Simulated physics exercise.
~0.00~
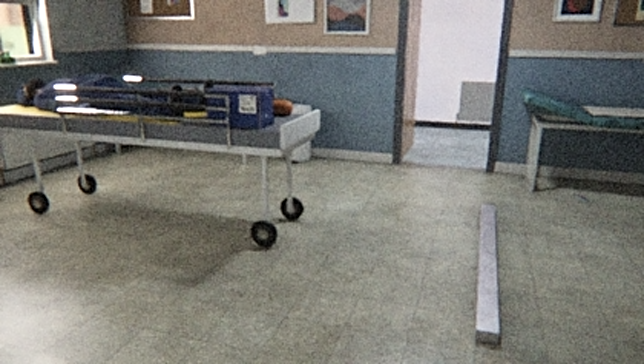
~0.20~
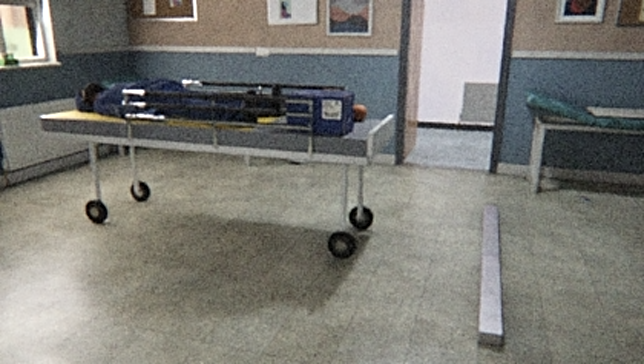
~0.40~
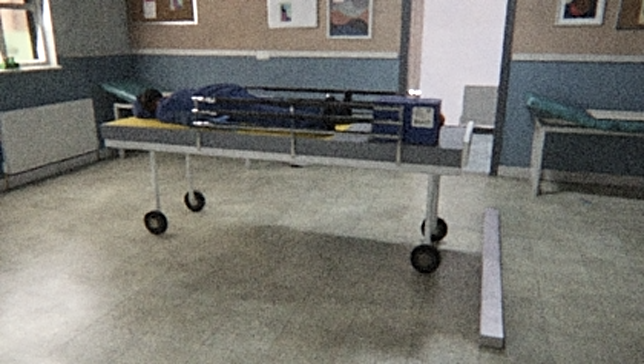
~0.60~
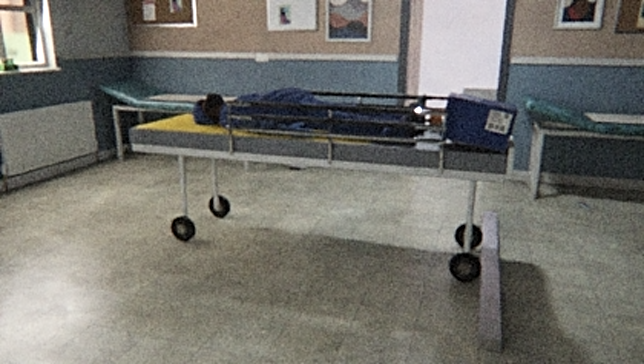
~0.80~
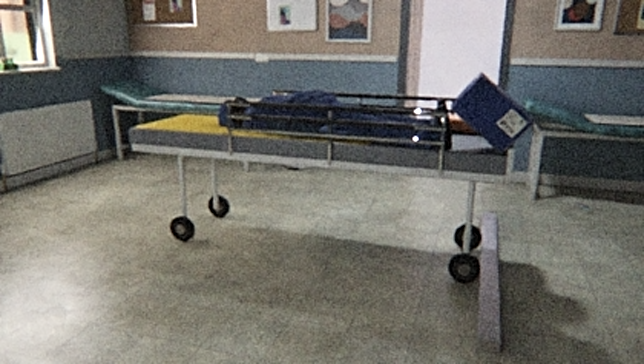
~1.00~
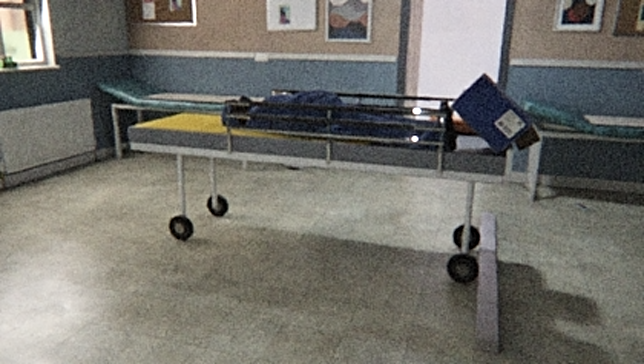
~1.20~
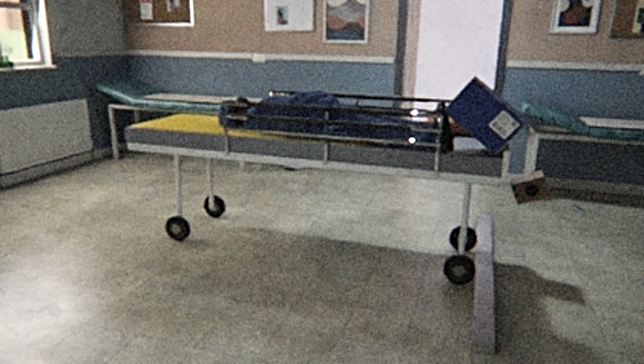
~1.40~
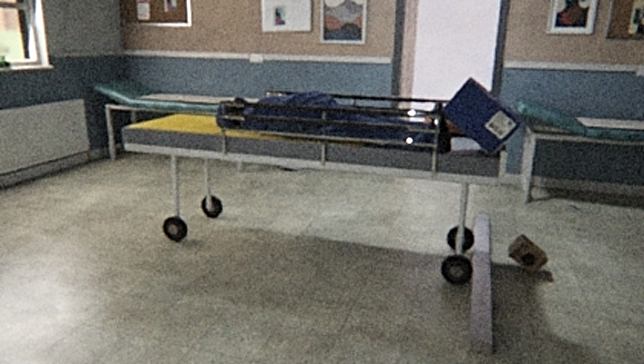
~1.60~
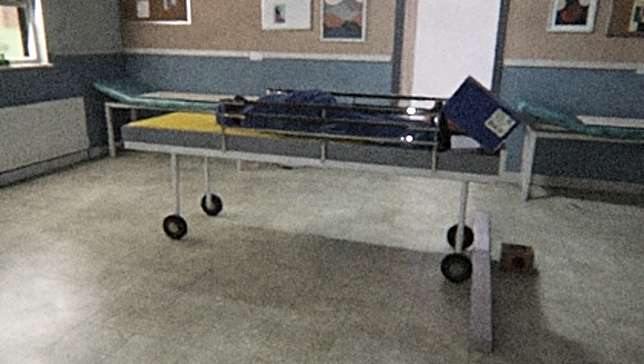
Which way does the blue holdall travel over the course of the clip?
The blue holdall moves to the right, riding along with the trolley and then shifting a little further that way as it tips up.
